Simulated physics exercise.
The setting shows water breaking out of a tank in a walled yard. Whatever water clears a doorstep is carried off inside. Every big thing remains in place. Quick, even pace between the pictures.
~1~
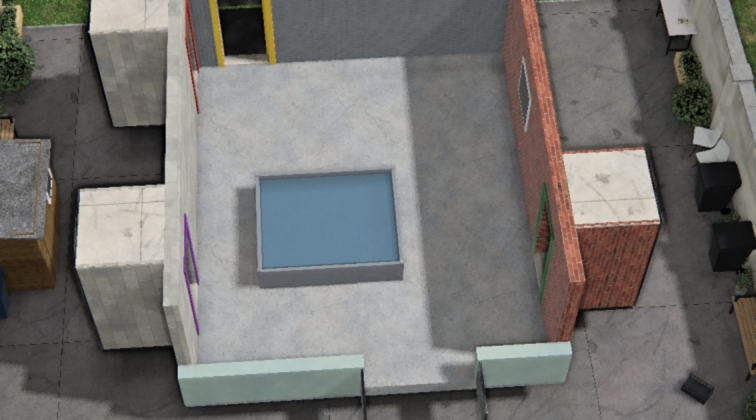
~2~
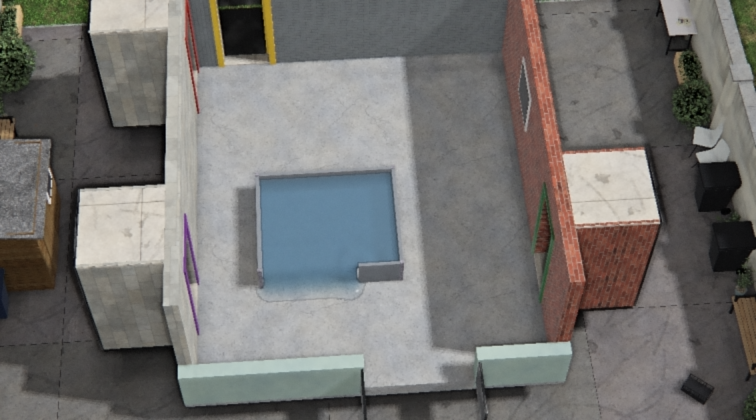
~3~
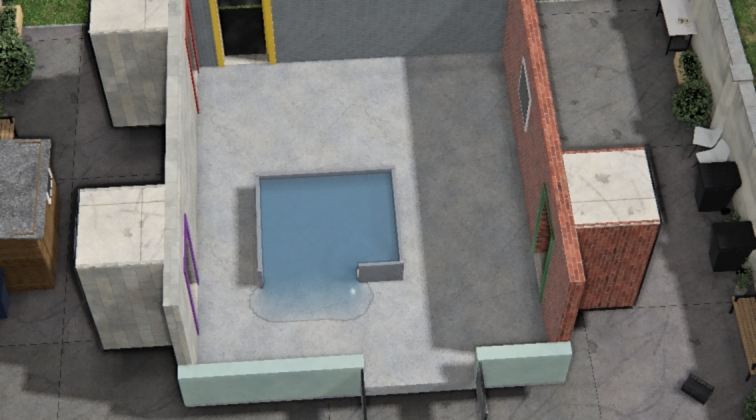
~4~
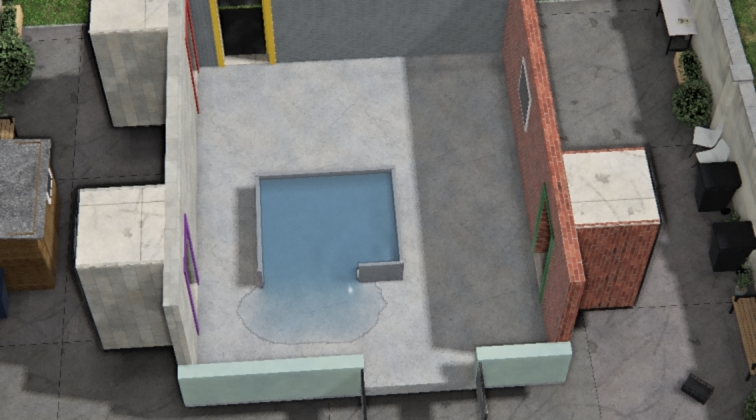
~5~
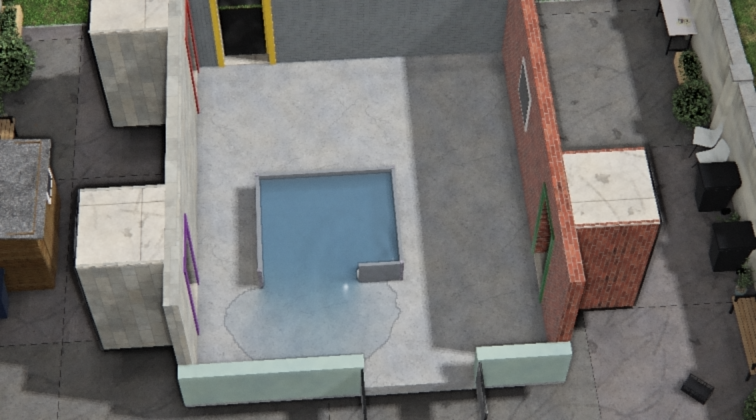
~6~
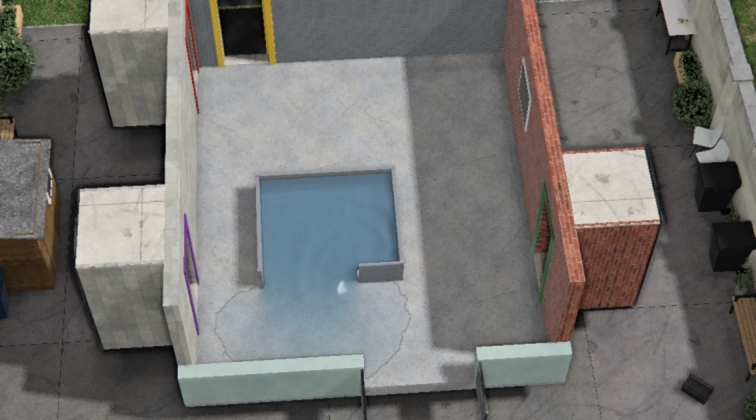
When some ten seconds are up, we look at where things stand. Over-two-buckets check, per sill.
My prediction: The red door is not overrun past two buckets; the green door is not overrun past two buckets; the purple door is overrun past two buckets; the yellow door is overrun past two buckets.
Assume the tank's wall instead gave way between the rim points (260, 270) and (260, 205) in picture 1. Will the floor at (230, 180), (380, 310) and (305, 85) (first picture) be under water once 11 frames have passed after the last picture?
Submerged, untouched, untouched.
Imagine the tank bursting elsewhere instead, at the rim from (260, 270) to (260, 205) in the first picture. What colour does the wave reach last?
You want the door marked green.
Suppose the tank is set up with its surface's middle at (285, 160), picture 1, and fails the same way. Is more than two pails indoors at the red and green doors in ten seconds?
Red door stays within it, green door exceeds it.
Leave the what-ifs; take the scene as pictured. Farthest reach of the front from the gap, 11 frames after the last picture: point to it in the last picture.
Approximate pixel: (470, 368).
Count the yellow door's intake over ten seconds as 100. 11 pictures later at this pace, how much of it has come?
Near 0 in a hundred.
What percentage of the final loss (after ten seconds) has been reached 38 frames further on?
Some 65 per cent.
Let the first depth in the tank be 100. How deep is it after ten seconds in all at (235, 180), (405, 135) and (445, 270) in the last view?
10, 8, 8 %.
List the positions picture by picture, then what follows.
The tank at (328, 220) is whole and still, in the first picture.
The front is at (360, 290), out from the gap at (311, 278), in the second picture.
The front is at (256, 305), out from the gap at (311, 279), in the third picture.
Water pours out at (311, 279) and has run to (250, 323), in the fourth picture.
The front is at a hidden place, out from the gap at (311, 279), in the fifth picture.
Water pours out at (311, 279) and has run to a hidden place, in the sixth picture.
A moment on, water covers 15 % of the floor; the red door not reached, the green door not reached, the purple door not reached, the yellow door not reached.
Next, water covers 20 % of the floor; the red door not reached, the green door not reached, the purple door wet at the sill, nothing in, the yellow door not reached.
Then, water covers 40 % of the floor; the red door not reached, the green door not reached, the purple door under two buckets in, the yellow door not reached.
Later, water covers 60 % of the floor; the red door wet at the sill, nothing in, the green door under two buckets in, the purple door over two buckets in, the yellow door over two buckets in.
In the end, water covers 95 % of the floor; the red door under two buckets in, the green door under two buckets in, the purple door far over two buckets in, the yellow door far over two buckets in.
